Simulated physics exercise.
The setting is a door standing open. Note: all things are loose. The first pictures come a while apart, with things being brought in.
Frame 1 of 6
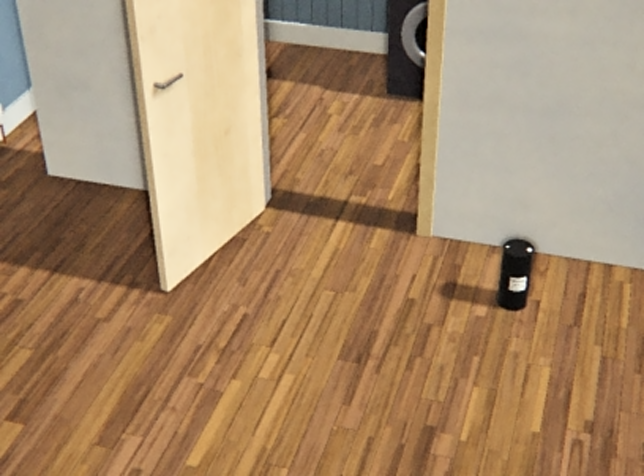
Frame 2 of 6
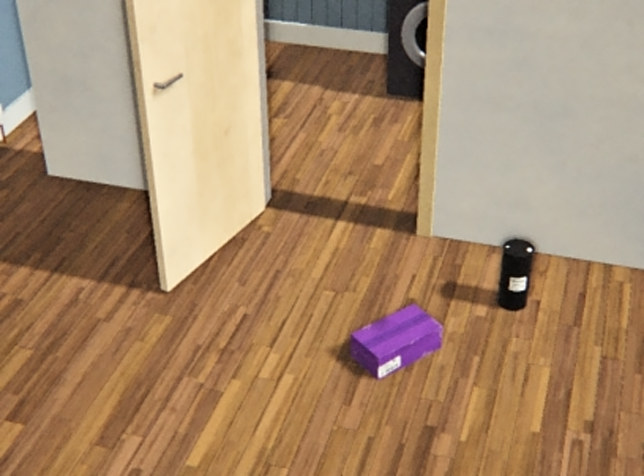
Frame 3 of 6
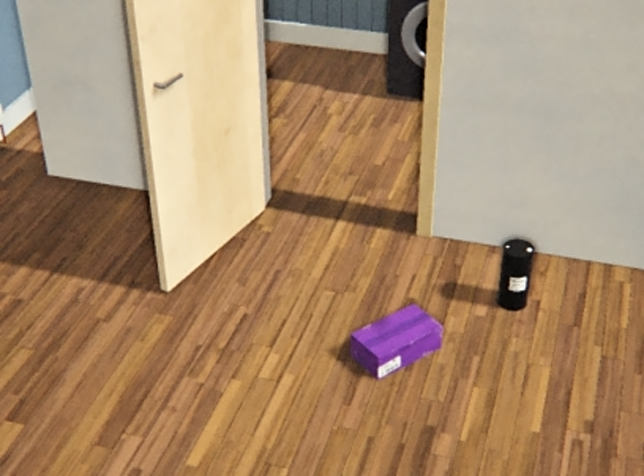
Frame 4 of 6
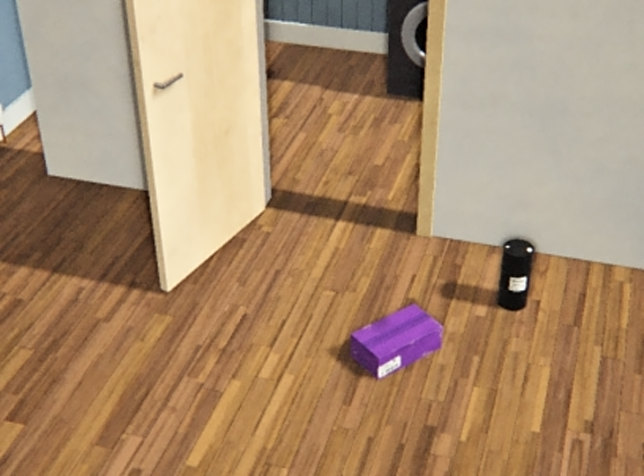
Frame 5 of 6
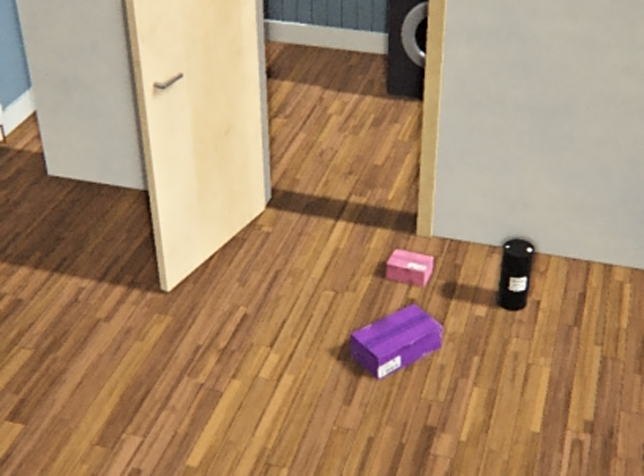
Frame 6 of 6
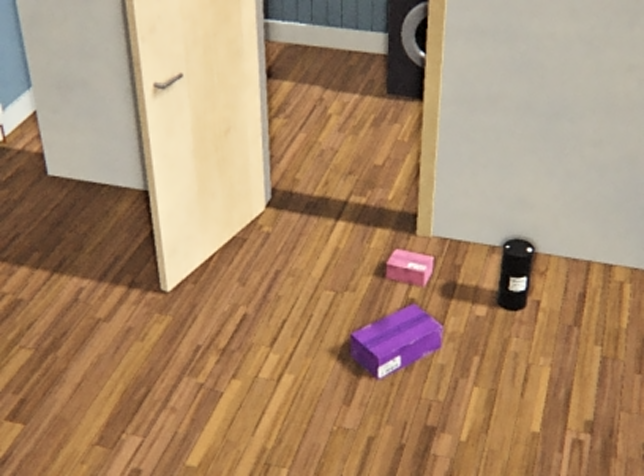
Purple parcel, then a smaller pink box, appearing on a wood floor near a black canister and a still, wide-open door.
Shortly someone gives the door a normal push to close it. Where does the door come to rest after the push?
Against the frame.
Then, 0.70 s on from there, open by 88°.
Then, 1.20 s on from there, open by 62°.
Then, 1.70 s on from there, open by 33°.
Then, 2.10 s on from there, open by 9°.
In the end, open by 0°; all 3 unmoved. At the end, from the last picture's camera, pink box near (411, 268).
